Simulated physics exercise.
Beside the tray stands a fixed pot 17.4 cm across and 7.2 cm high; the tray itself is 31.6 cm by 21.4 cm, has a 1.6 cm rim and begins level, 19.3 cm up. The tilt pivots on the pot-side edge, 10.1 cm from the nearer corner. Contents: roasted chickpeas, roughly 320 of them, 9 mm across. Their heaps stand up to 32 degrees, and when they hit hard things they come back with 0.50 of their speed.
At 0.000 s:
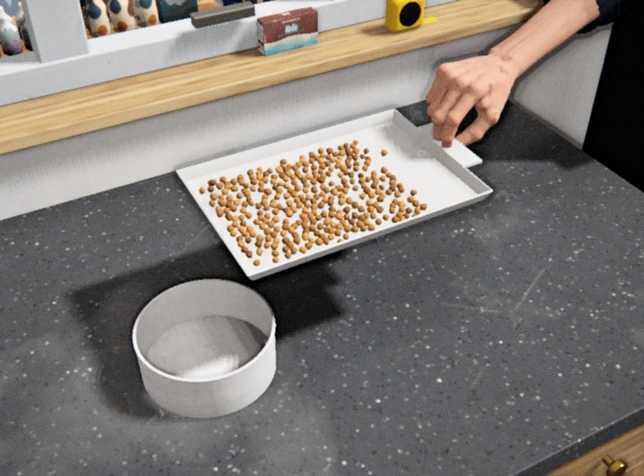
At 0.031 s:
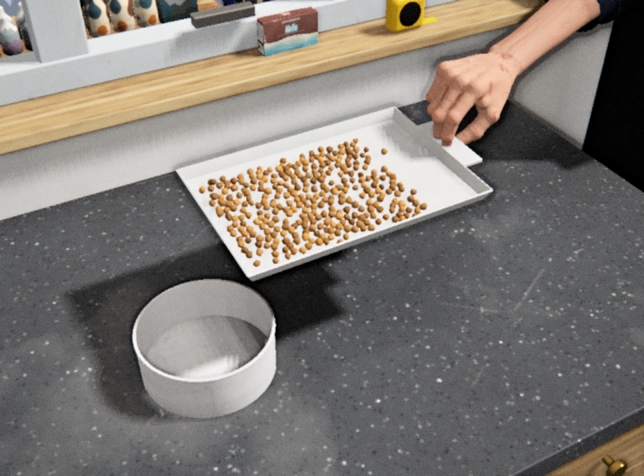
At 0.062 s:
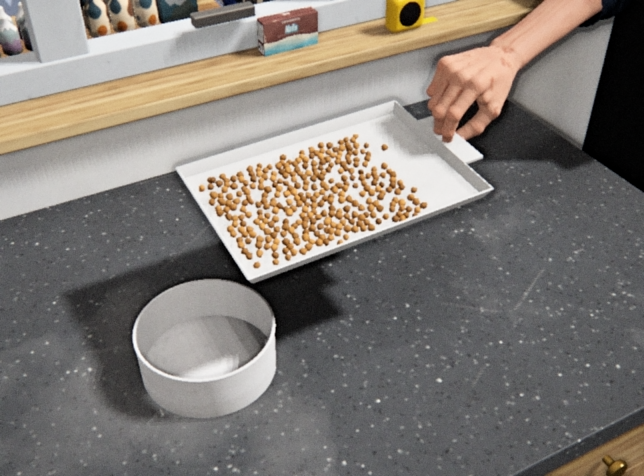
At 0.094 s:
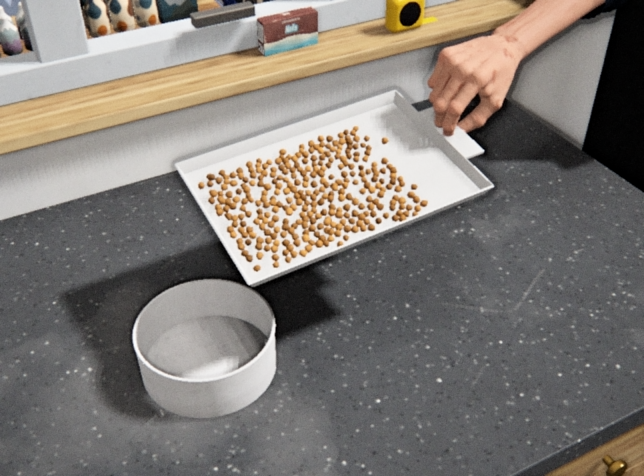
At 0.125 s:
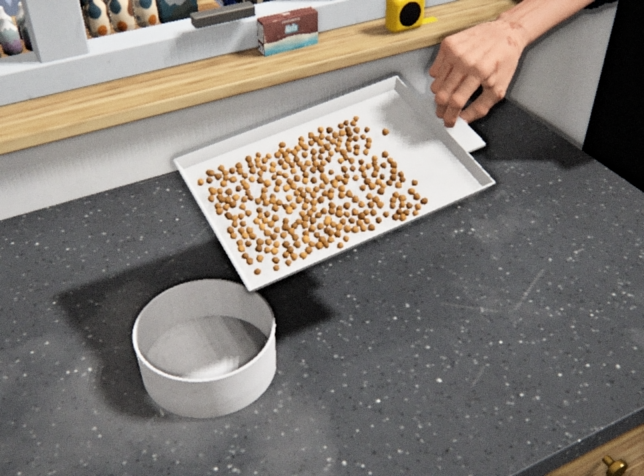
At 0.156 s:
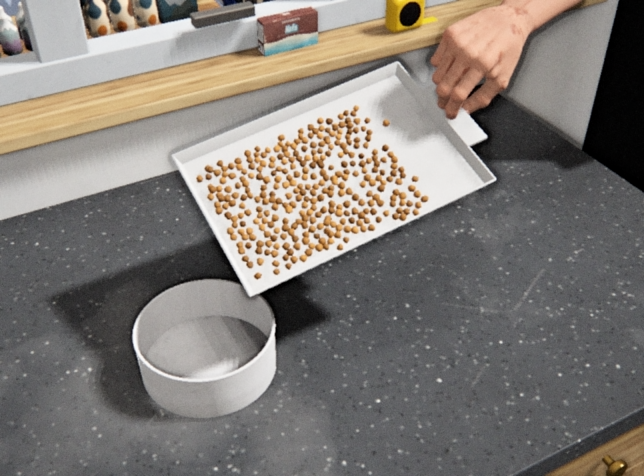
The footage shows a hand gripping a white tray of small round golden-brown pieces above a dark speckled counter, near a round white pot, then tilting it gradually, its far edge rising while the pieces stay spread in place.
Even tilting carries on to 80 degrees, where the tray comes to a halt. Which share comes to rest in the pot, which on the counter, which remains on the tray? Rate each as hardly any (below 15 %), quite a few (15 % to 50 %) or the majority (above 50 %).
I would put it this way: Pot: Quite a few, counter: The majority, tray: Hardly any.
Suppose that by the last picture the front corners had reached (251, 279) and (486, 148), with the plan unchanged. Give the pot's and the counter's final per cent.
The pot gets 65 and the counter 35.
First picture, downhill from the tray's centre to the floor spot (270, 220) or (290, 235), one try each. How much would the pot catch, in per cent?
75 and 55 %.
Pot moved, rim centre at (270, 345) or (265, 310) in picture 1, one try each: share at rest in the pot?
That gives roughly 90 per cent and then 75 per cent.
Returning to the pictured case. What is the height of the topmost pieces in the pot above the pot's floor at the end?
Some 2.0 cm up.
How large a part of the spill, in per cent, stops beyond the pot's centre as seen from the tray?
About 10 per cent.
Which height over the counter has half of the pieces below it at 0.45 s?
About 18 cm.
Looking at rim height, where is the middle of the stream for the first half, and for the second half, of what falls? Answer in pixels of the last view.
Early: About (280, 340); late: About (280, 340).
Then, at 0.33 s, tilt 51 degrees; the tray holds 100 %, the pot 0 %.
After 0.45 s, tilt 73 degrees; the tray holds 95 %, the pot 0 %.
After 0.70 s, tilt 80 degrees; the tray holds 10 %, the pot 30 %.
In the end, at 1.5 s, pot 40 %, counter 60 %, tray 0 %.
